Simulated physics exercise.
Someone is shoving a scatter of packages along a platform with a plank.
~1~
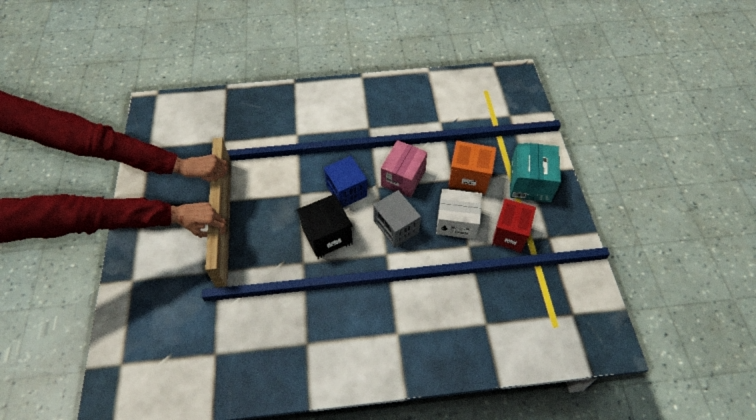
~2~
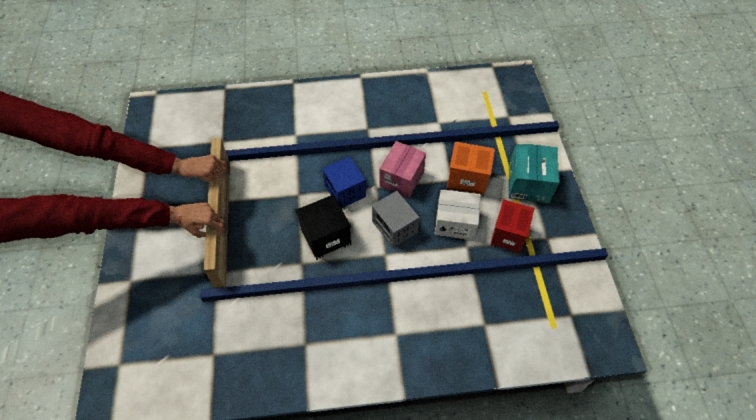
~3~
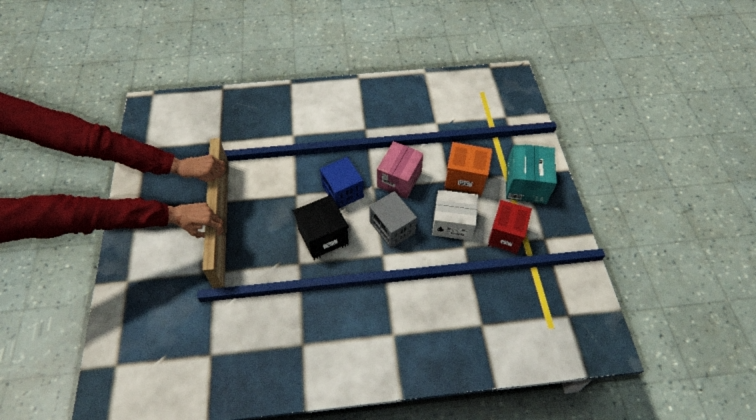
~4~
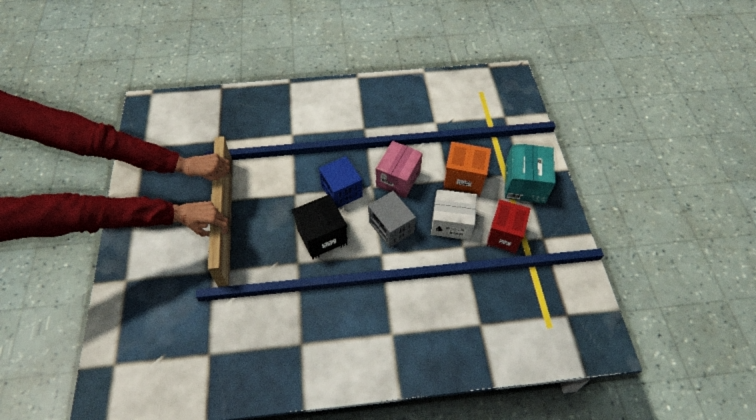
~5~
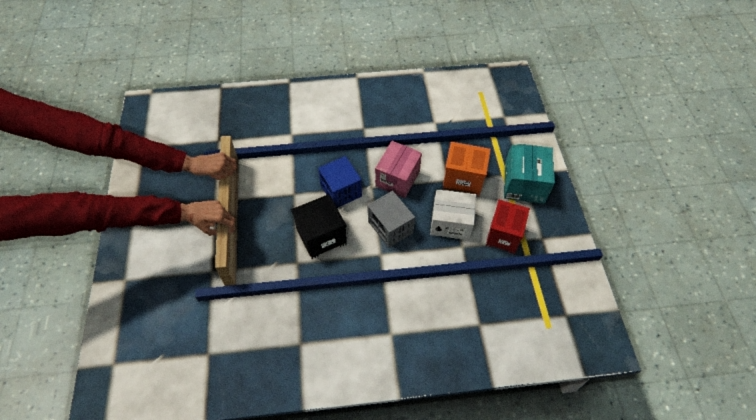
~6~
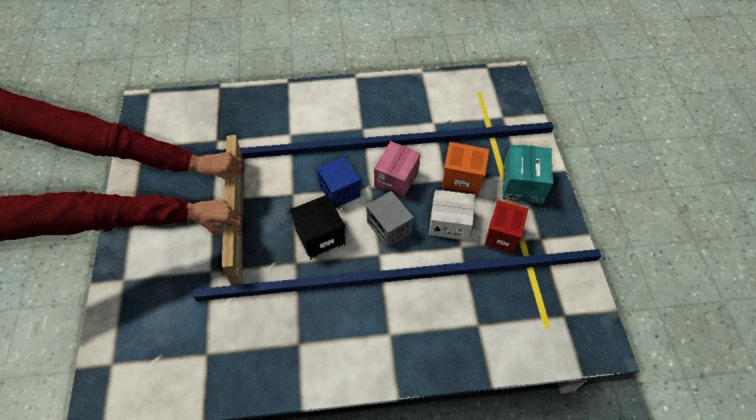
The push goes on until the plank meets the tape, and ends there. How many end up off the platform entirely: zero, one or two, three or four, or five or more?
The fall count stops at three or four.
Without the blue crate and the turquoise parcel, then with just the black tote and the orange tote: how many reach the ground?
Result, first then second: 2, 0.
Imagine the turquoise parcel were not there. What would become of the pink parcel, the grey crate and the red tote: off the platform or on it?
The pink parcel is still up, the grey crate is still up and the red tote goes down.
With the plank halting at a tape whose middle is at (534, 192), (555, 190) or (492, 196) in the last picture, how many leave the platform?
Ground tally per try: 6 / 7 / 4.
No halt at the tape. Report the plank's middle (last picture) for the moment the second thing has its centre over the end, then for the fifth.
First around (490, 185), then around (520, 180).
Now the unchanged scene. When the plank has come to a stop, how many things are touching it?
That makes 2.
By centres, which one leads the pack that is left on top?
The grey crate is the one.
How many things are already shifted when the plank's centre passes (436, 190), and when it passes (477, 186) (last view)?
First position 8; second position 8.
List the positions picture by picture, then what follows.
In the first picture, turquoise parcel (534, 172); red tote (513, 226); orange tote (472, 169); plank (220, 210); tape (516, 193).
In the second picture, red tote (512, 227); pink parcel (403, 170).
In the third picture, orange tote (468, 170); plank (217, 211).
In the fourth picture, turquoise parcel (529, 173); grey crate (391, 219).
In the fifth picture, red tote (507, 227); blue crate (340, 182).
In the sixth picture, turquoise parcel (527, 174); red tote (506, 228); orange tote (465, 170); plank (234, 208); tape (509, 195).
Soon after, none off yet; turquoise parcel at rest near (527, 174); red tote at rest near (506, 228); orange tote at rest near (465, 170).
After that, none off yet; turquoise parcel displaced a little near (540, 172); red tote displaced about its own width near (546, 232); orange tote displaced about its own width near (500, 164).
In the end, the number that fall off is three or four; gone, white parcel, orange tote, red tote and turquoise parcel.
